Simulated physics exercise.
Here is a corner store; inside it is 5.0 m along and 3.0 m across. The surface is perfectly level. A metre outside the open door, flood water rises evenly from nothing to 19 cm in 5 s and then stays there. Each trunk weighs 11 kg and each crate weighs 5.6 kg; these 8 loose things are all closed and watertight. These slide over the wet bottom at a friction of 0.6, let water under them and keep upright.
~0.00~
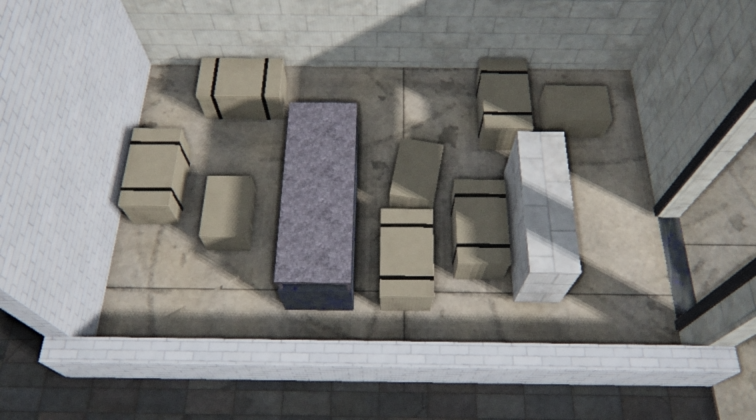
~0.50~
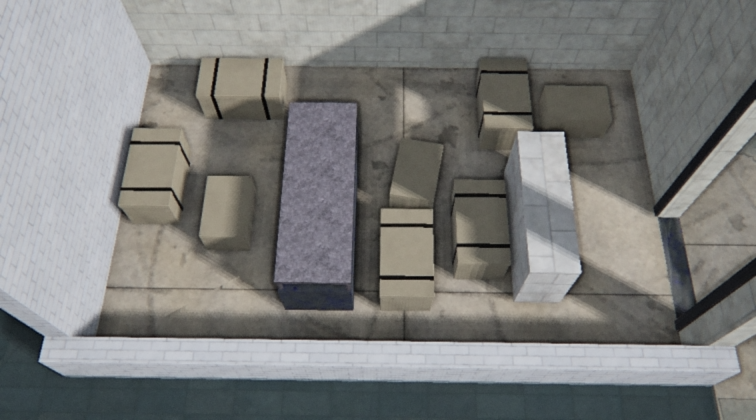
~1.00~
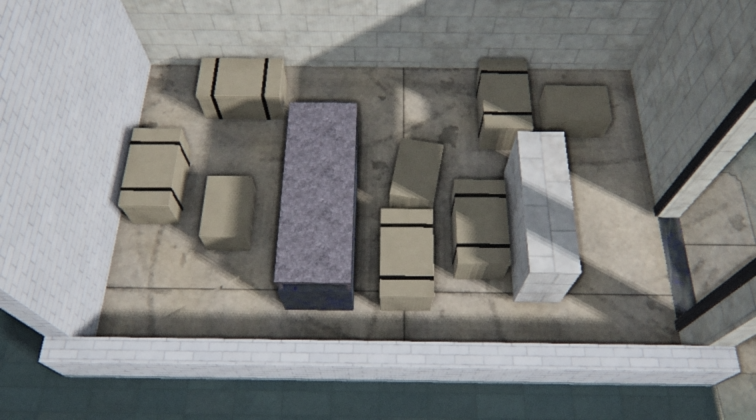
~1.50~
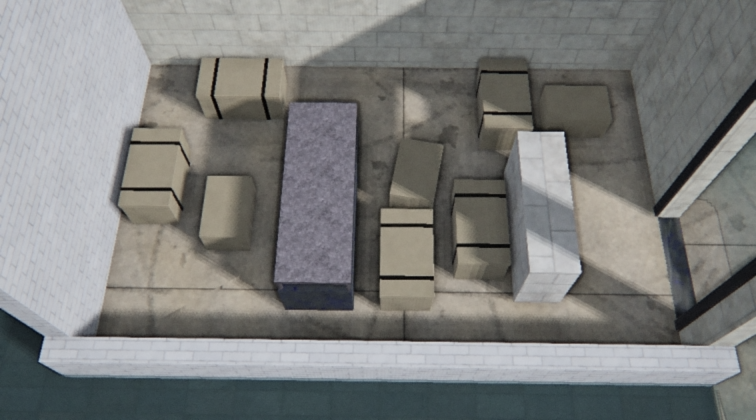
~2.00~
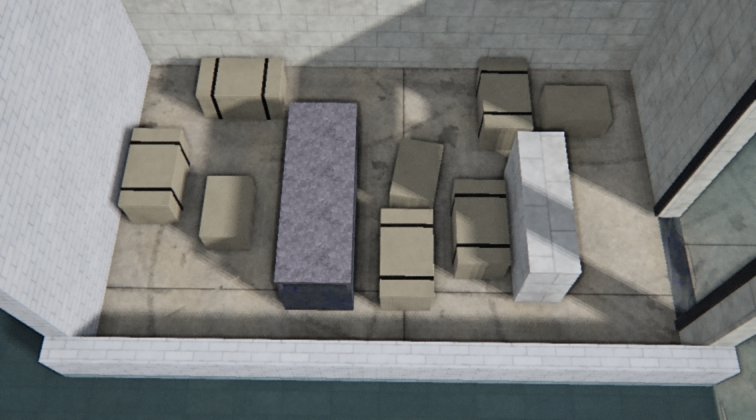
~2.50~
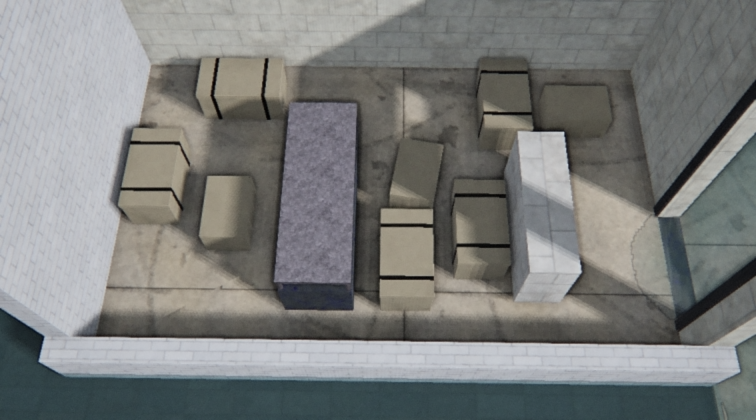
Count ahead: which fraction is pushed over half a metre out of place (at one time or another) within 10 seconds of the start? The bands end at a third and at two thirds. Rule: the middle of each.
My guess is it lands in the low band.
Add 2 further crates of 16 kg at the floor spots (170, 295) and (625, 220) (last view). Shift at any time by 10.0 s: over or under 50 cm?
Taking them in order, the first is below the threshold and the second is above the threshold.
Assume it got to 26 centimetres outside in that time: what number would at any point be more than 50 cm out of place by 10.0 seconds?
I count 1 of them in that case.
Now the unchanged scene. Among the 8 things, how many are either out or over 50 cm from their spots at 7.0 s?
At that moment it comes to 0.
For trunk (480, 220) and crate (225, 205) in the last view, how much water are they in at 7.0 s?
About 2 and 0 cm.
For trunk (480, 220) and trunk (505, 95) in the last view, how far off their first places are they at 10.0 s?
0 cm and 40 cm respectively.
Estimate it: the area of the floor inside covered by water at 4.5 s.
Wet area: Approx. 2.5 m2.
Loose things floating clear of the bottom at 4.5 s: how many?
I'd say 0 of them.
After 3.5 s 0 of 8 are over 50 cm from their spots; 0 afloat.
After 4.5 s 0 of 8 are over 50 cm from their spots; 0 afloat.
After 7.0 s 0 of 8 are over 50 cm from their spots; 1 afloat.
After 10.0 s 0 of 8 are over 50 cm from their spots, and 1 have been at some point; 5 afloat.
